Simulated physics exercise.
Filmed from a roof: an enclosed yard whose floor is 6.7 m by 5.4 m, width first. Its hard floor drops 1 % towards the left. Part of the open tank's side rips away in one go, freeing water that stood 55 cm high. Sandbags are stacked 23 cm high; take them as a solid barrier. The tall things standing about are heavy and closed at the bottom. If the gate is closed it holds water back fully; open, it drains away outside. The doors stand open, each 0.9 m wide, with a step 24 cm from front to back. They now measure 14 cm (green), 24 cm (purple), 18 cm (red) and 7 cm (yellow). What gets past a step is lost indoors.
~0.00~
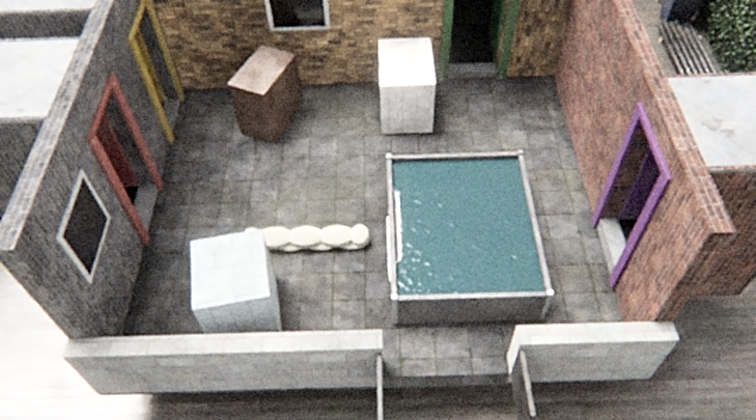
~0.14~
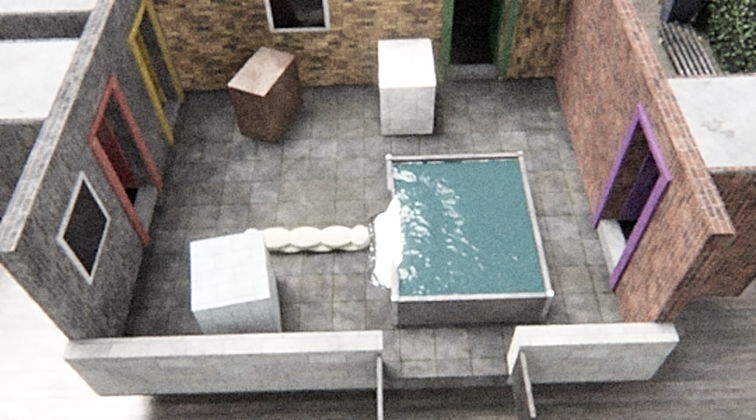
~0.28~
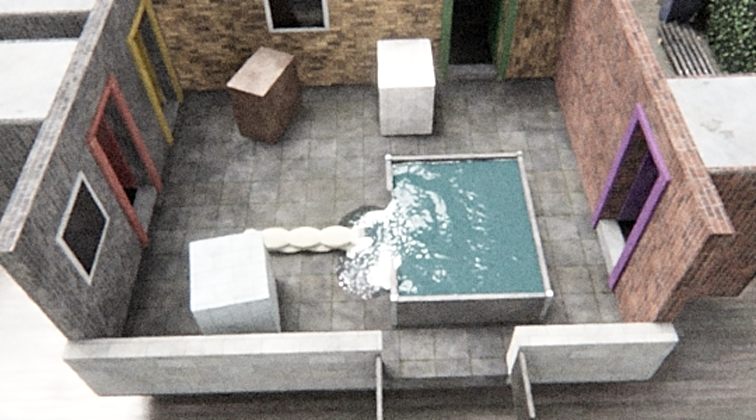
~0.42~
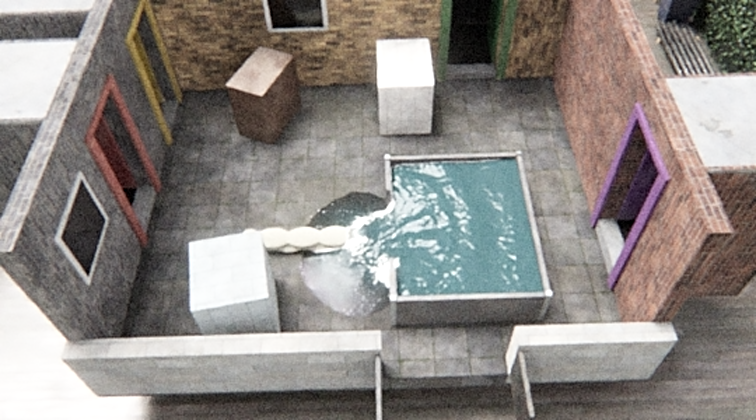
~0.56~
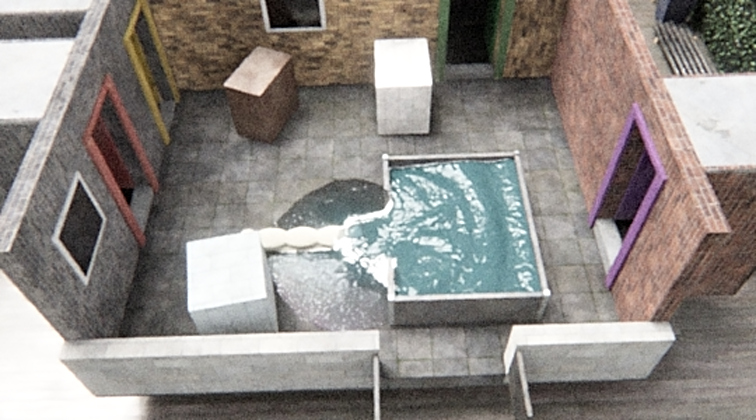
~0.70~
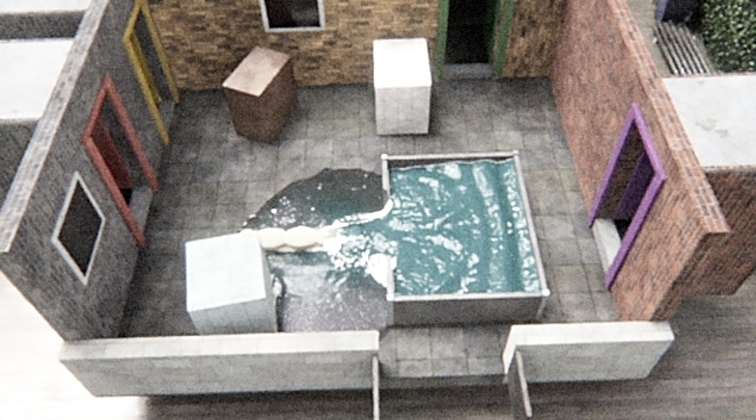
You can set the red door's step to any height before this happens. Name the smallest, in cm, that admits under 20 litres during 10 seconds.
About 12 cm.
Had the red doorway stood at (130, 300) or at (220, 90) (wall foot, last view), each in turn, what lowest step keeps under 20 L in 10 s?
Roughly 14.0 and 11.5 cm.
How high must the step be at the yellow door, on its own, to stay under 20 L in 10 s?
Roughly 12.5 cm at yellow.
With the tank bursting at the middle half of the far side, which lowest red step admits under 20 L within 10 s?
Then roughly 7.0 cm.
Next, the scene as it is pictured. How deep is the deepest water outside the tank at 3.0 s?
About 27 cm.
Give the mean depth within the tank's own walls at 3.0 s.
Some 28 cm.
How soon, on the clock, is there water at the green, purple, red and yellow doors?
Arrival: Green 4.5 s, purple 4.5 s, red 1.4 s, yellow 2.2 s.
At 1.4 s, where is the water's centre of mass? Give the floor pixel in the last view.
Around (413, 246).
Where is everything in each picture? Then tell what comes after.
In the first picture, still water, 55 cm deep, in the open tank at (462, 223); the red door at (131, 170) is dry.
In the second picture, the gap is at (394, 242), the front 0.3 m out at (376, 281); the back of the open tank holds 55 cm.
In the third picture, the gap is at (393, 243), the front 0.7 m out at (346, 278); the back of the open tank holds 55 cm.
In the fourth picture, water pours out at (392, 242) and has run 1.2 m, to (308, 272); about 7 cm deep outside, 55 cm at the back.
In the fifth picture, the gap is at (390, 242), the front 1.8 m out at a hidden place; the back of the open tank holds 53 cm.
In the sixth picture, the front is at a hidden place, 2.3 m from the gap at (390, 241); 3.8 m2 of floor is wet, 47 cm left at the back; the red door at (126, 172), 3.8 m from the gap, is still 1.6 m from the nearest water.
After 1.4 s water covers 30 % of the floor, deepest (42 cm) near (371, 246); 1 cm at the red door, 0 litres in over its 18 cm step.
After 3.0 s water covers 55 % of the floor, deepest (27 cm) near (371, 246); 15 cm at the red door, 0 litres in over its 18 cm step.
After 10.0 s water covers 90 % of the floor, deepest (15 cm) near (178, 96); 12 cm at the red door, 0 litres in over its 18 cm step.
At the red door as built, the water arrived by 1.4 s and peaked near 17 cm at 2.2 s.
Run again over the same 10 s with other heights there, 40 litres in over 10.5 cm, 7 litres over 14 cm. The limit of 20 litres is kept from about 12 cm up.
